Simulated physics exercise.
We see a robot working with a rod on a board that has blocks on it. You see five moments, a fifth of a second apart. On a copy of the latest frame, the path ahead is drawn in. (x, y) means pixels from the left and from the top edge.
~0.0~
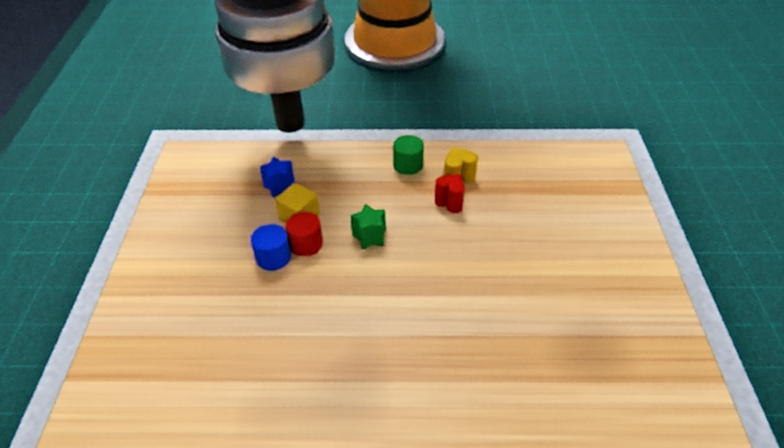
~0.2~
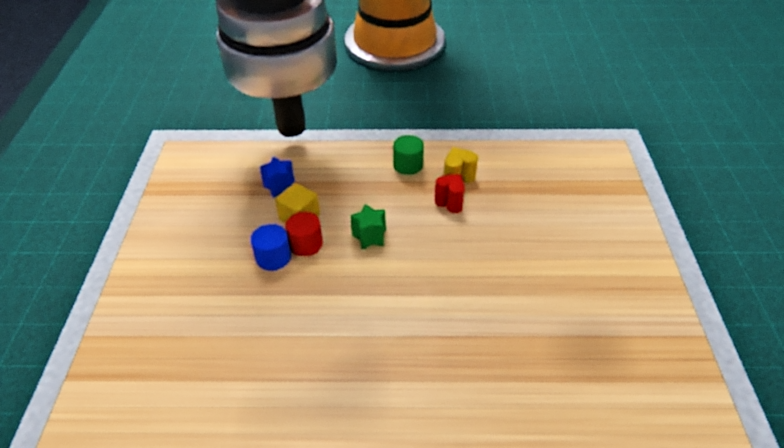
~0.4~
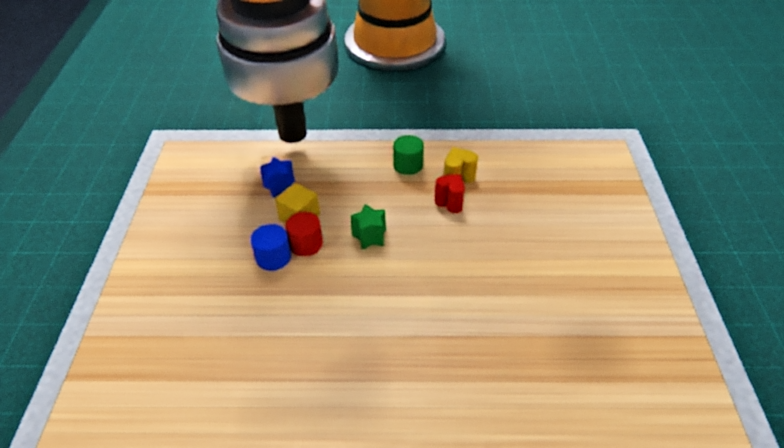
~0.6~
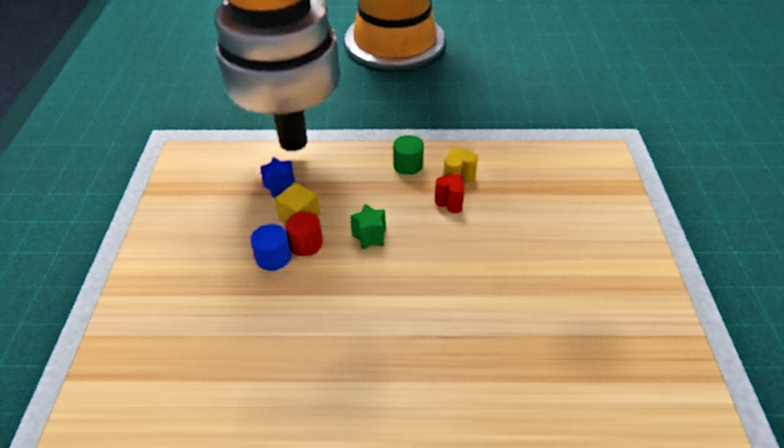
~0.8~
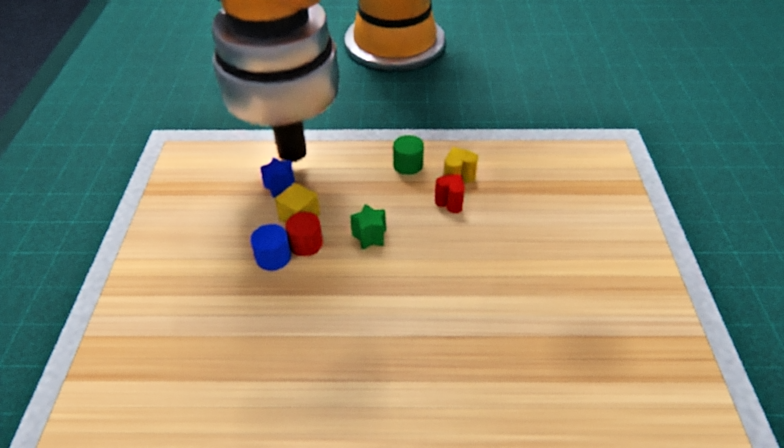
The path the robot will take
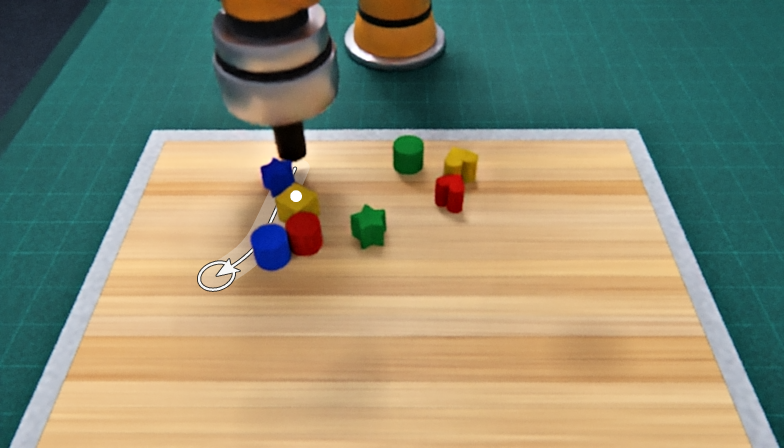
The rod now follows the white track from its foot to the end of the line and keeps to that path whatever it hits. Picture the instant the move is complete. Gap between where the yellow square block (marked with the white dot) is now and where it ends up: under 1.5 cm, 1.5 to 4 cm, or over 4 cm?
Travel: Within 1.5 cm.
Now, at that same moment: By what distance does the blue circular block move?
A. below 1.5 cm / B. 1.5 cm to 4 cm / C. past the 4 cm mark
B
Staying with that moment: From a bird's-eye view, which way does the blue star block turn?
Clockwise.
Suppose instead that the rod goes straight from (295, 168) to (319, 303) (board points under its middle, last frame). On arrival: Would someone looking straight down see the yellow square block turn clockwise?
In short: Yes.
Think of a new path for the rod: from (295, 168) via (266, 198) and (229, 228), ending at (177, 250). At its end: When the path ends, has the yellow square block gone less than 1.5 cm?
Yes, it checks out.
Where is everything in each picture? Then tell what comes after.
Rod's lower end (291, 125); blue circular block (269, 236); blue star block (276, 166); yellow square block (296, 196); red circular block (303, 223), in the first frame.
Rod (292, 130); blocks still, in the second frame.
Rod (293, 136); blocks still, in the third frame.
Rod (294, 144); blocks still, in the fourth frame.
Rod (293, 154); blue circular block (269, 236); blue star block (276, 166); yellow square block (296, 196); red circular block (303, 223), in the fifth frame.
Drawn move, from (295, 168) through (279, 203) and (260, 241) to (217, 276); the dot is on the yellow square block.
On the path given first. One third of the way, rod (276, 189); blue star block (257, 200).
Two thirds of the way, rod (256, 228); blue circular block (268, 244); blue star block (230, 238), turned 20° clockwise; yellow square block (298, 203), turned 25° anticlockwise; red circular block (307, 229).
At the end, rod (211, 262); blue circular block (266, 252); blue star block (183, 274), turned 20° clockwise; yellow square block (298, 203), turned 25° anticlockwise; red circular block (307, 229).
